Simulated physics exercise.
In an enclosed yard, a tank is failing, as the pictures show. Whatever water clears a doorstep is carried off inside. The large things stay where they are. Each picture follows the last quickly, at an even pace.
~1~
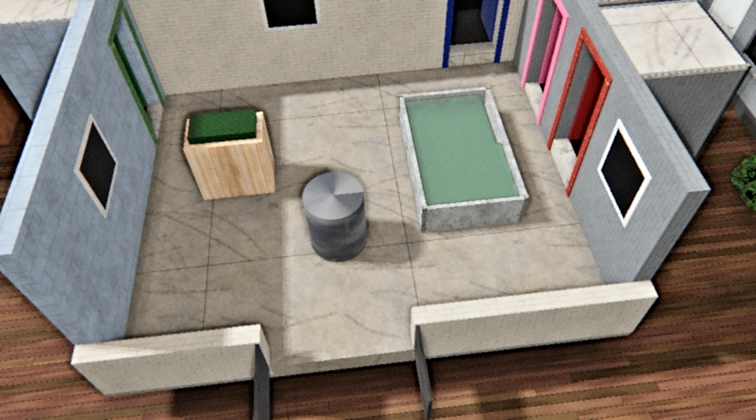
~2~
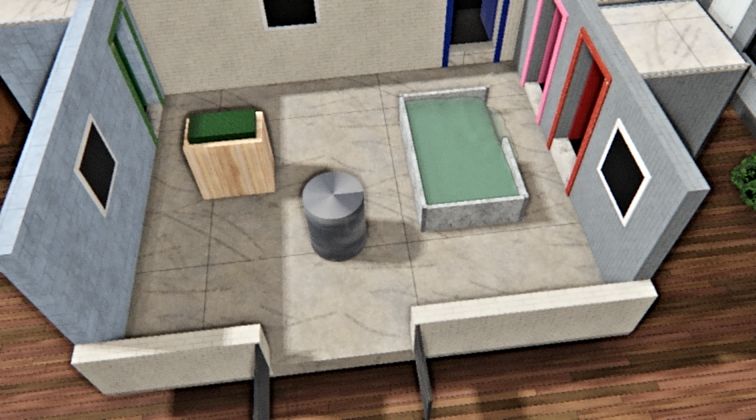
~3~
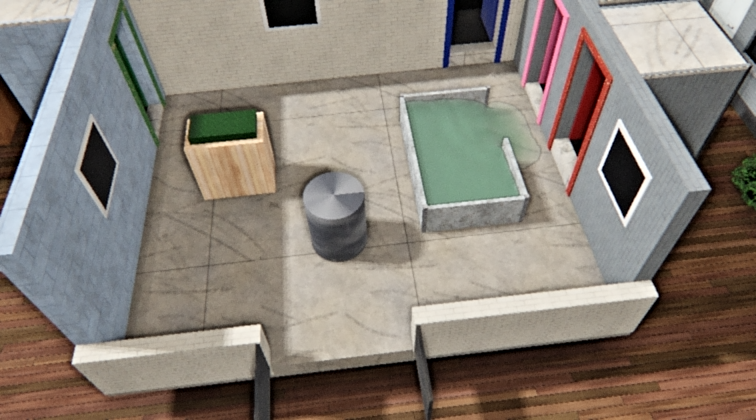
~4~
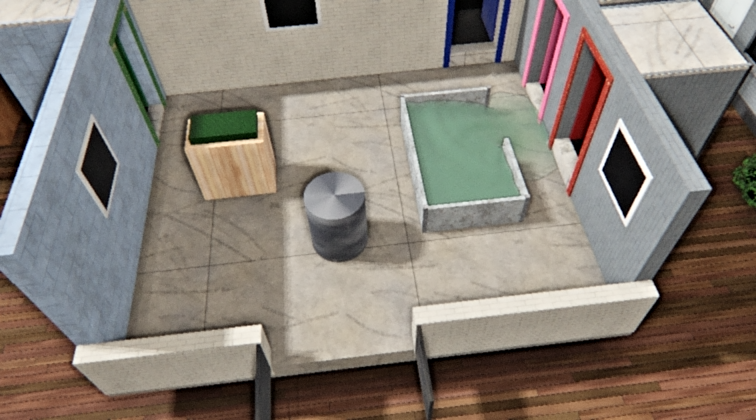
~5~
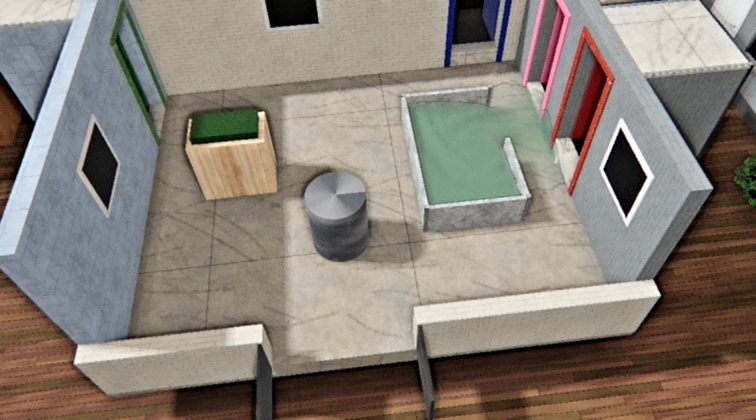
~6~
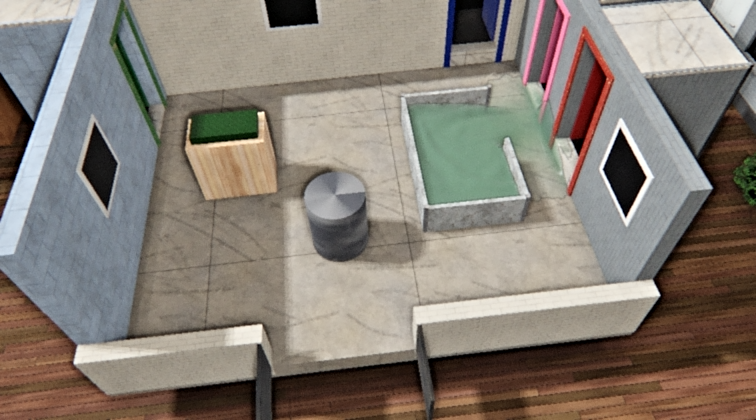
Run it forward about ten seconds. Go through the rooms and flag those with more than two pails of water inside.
Pink door - flagged, red door - not flagged, blue door - not flagged, green door - not flagged.
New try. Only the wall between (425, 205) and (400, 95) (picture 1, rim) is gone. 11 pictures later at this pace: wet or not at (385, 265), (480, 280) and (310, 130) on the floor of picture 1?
Taking the spots in turn: Swamped, untouched and swamped.
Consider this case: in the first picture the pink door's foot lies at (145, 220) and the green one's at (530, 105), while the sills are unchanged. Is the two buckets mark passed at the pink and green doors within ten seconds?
Pink: Falls short. Green: Exceeds the limit.
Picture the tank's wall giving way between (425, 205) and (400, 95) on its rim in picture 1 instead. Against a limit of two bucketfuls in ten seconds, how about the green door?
The green door crosses the line.
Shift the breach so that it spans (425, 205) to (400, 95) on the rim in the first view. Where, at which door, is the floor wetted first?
Green door.
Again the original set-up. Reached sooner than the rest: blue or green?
The one in blue.
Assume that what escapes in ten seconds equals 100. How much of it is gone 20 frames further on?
Roughly 80 percent.
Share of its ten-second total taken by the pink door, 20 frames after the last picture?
Estimate: Roughly 90 %.
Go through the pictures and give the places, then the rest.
In the first picture, the water tank at (458, 146) is whole and still.
In the second picture, water pours out at (491, 131) and has run to a hidden place.
In the third picture, water pours out at (492, 132) and has run to (501, 105).
In the fourth picture, water pours out at (492, 132) and has run to (530, 102).
In the fifth picture, the front is at (526, 88), out from the gap at (493, 132).
In the sixth picture, water pours out at (493, 131) and has run to (521, 78).
A moment on, water covers 10 % of the floor; the pink door over two buckets in, the red door wet at the sill, nothing in, the blue door not reached, the green door not reached.
Next, water covers 20 % of the floor; the pink door far over two buckets in, the red door wet at the sill, nothing in, the blue door wet at the sill, nothing in, the green door not reached.
Then, water covers 40 % of the floor; the pink door far over two buckets in, the red door wet at the sill, nothing in, the blue door wet at the sill, nothing in, the green door not reached.
Later, water covers 75 % of the floor; the pink door far over two buckets in, the red door wet at the sill, nothing in, the blue door wet at the sill, nothing in, the green door wet at the sill, nothing in.
In the end, water covers 95 % of the floor; the pink door far over two buckets in, the red door wet at the sill, nothing in, the blue door wet at the sill, nothing in, the green door wet at the sill, nothing in.
